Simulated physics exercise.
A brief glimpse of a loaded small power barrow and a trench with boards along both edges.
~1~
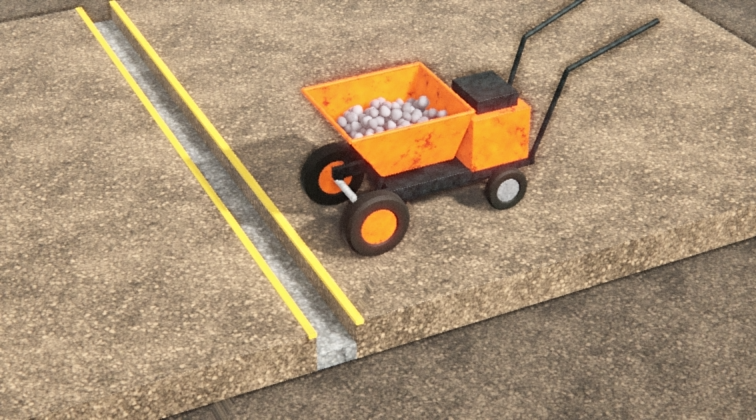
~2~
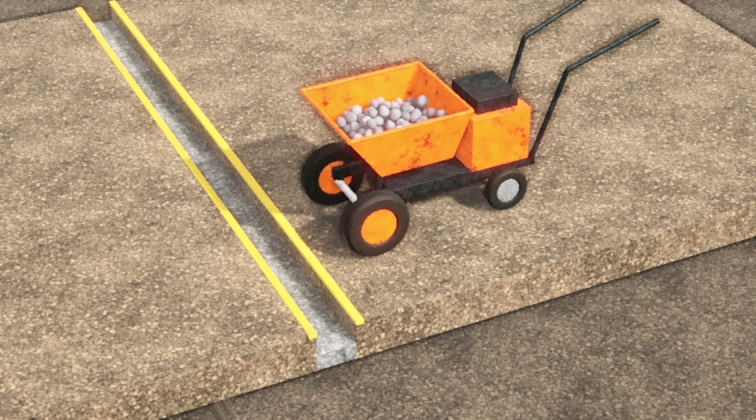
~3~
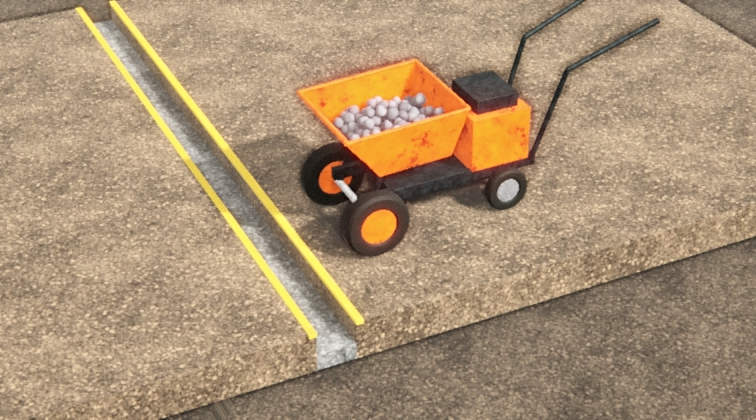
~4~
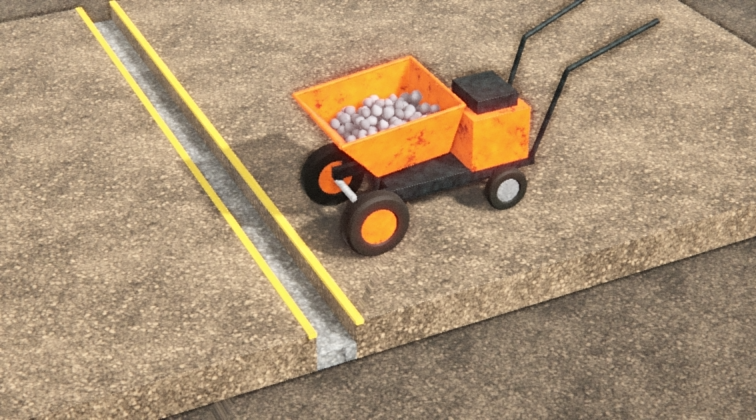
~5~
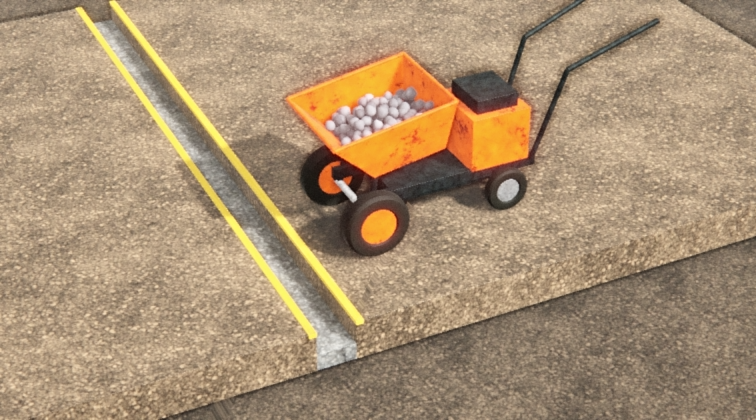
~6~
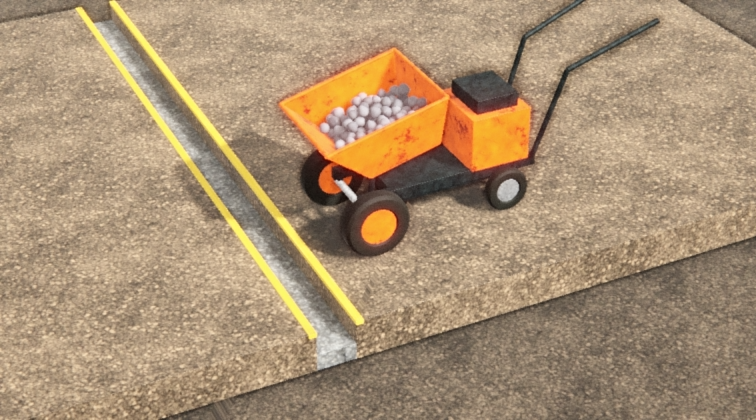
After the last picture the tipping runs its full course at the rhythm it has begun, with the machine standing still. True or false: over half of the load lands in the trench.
False.
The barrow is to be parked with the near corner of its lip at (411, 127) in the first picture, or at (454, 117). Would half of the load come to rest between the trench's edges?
Spot 1 gives the bigger portion, spot 2 gives the minor portion.
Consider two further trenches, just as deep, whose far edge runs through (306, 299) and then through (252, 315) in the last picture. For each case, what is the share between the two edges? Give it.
0 %, give or take, and then 80 %.
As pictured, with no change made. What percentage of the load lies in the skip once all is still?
Result: Close to 0 per cent.
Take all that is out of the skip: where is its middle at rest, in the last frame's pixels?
I'd put the middle somewhere around (223, 257).
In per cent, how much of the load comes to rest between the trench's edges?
My estimate is some 10 %.
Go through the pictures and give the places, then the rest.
Lip of the skip at (351, 142), level; top of the load at (396, 115), round cobbles; first edge of the trench at (337, 290); far edge at (291, 304), the trench under half as wide as the skip, and about half as deep as wide, in the first frame.
Lip of the skip at (350, 143), level; top of the load at (395, 115), in the second frame.
Lip of the skip at (347, 144), tipped barely; top of the load at (392, 114), in the third frame.
Lip of the skip at (341, 147), tipped a little; top of the load at (398, 114), in the fourth frame.
Lip of the skip at (335, 152), tipped a little; top of the load at (392, 113), in the fifth frame.
Lip of the skip at (327, 157), tipped a little; top of the load at (396, 111); first edge of the trench at (337, 290); far edge at (291, 304), in the sixth frame.
Soon after the last picture, skip tipped steeply; all in the skip.
A little later, skip tipped steeply; most in the skip; a small part beyond it; a stray few falling.
Later still, skip tipped right over; a small part in the skip; a stray few in or heaped over the trench; most beyond it.
By the end, skip tipped right over; a small part in or heaped over the trench; most beyond it.
